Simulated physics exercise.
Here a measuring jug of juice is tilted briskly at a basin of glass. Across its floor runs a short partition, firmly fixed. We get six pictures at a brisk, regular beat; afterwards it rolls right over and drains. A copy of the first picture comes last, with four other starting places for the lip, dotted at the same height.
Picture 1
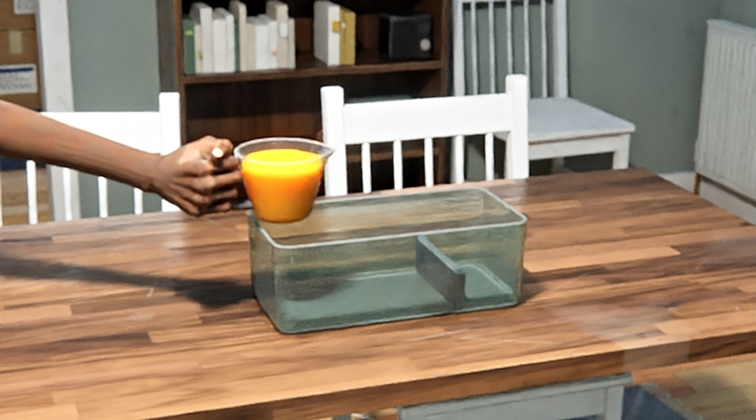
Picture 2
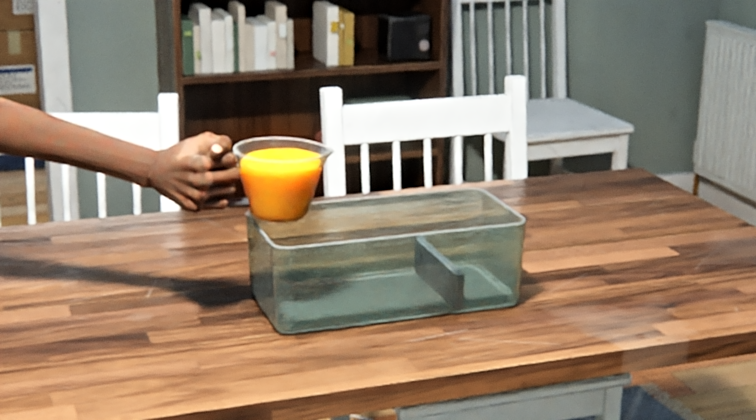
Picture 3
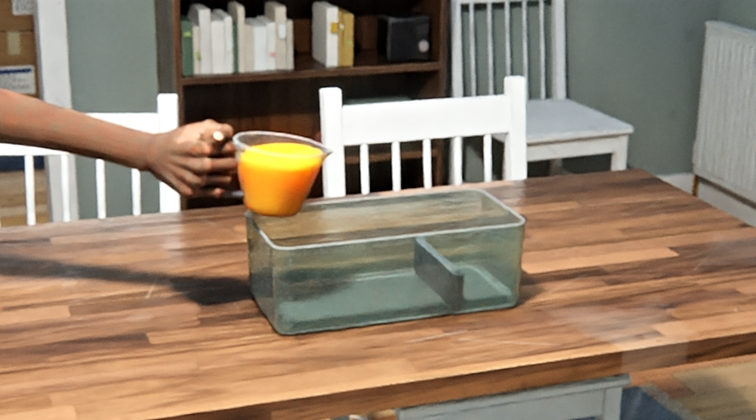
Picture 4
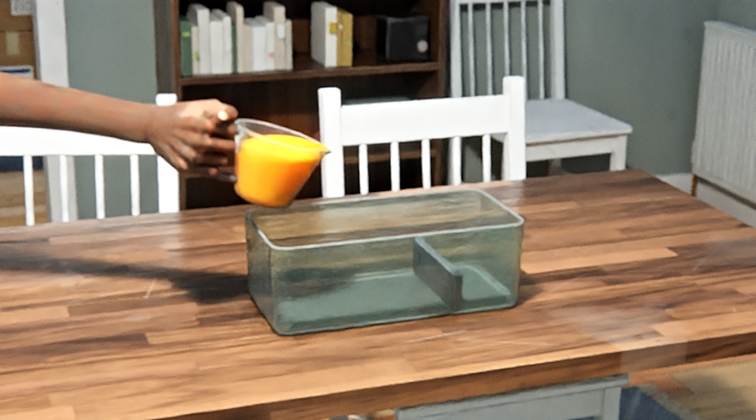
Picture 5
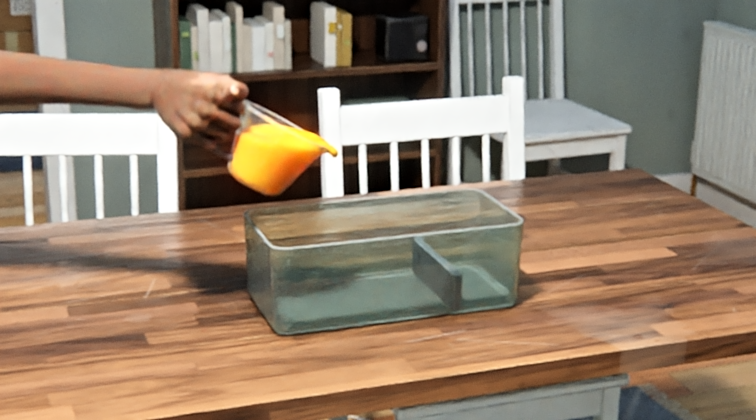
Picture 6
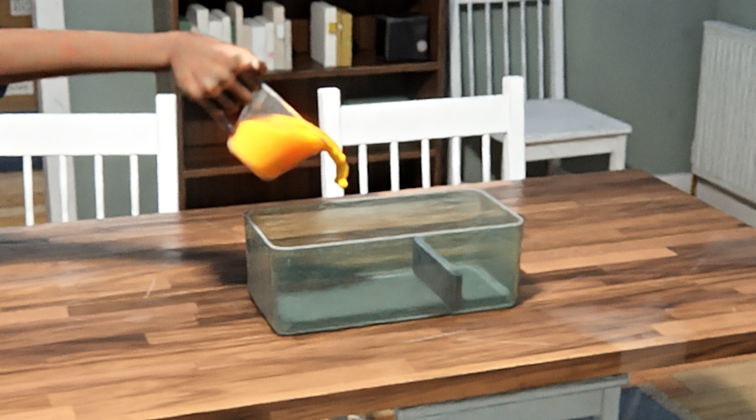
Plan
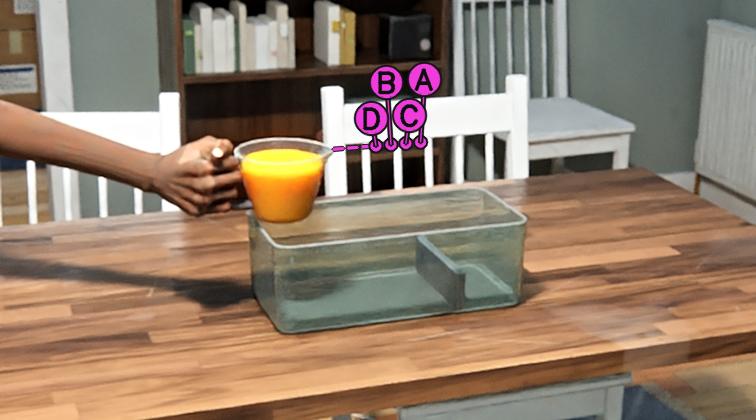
A hand tilts a jug of orange juice rightward above a glass basin until juice leaves its lip.
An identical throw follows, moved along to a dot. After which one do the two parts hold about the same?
The best dot is D.
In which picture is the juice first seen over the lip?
Picture 5.
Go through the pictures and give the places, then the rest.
In the first frame, upright, lip at (334, 149); basin from (276, 333) to (519, 302); top of the wall at (440, 254); nothing has left yet.
In the second frame, tipped about 2°, lip at (332, 149); nothing has left yet.
In the third frame, tipped about 8°, lip at (332, 150); nothing has left yet.
In the fourth frame, tipped about 18°, lip at (330, 150); nothing has left yet.
In the fifth frame, tipped about 31°, lip at (329, 150); juice is over the lip, down to (333, 154).
In the sixth frame, tipped about 45°, lip at (328, 149); juice is over the lip, down to (341, 184).
On the marked copy, A at (420, 142); B at (390, 144); C at (405, 143); D at (375, 145).
For dot A, about 31 % ends left of the wall and 67 % right of it.
For dot B, about 27 % ends left of the wall and 65 % right of it; 8 % is lost outside.
For dot C, about 30 % ends left of the wall and 60 % right of it; 10 % is lost outside.
For dot D, about 47 % ends left of the wall and 49 % right of it; 3 % is lost outside.
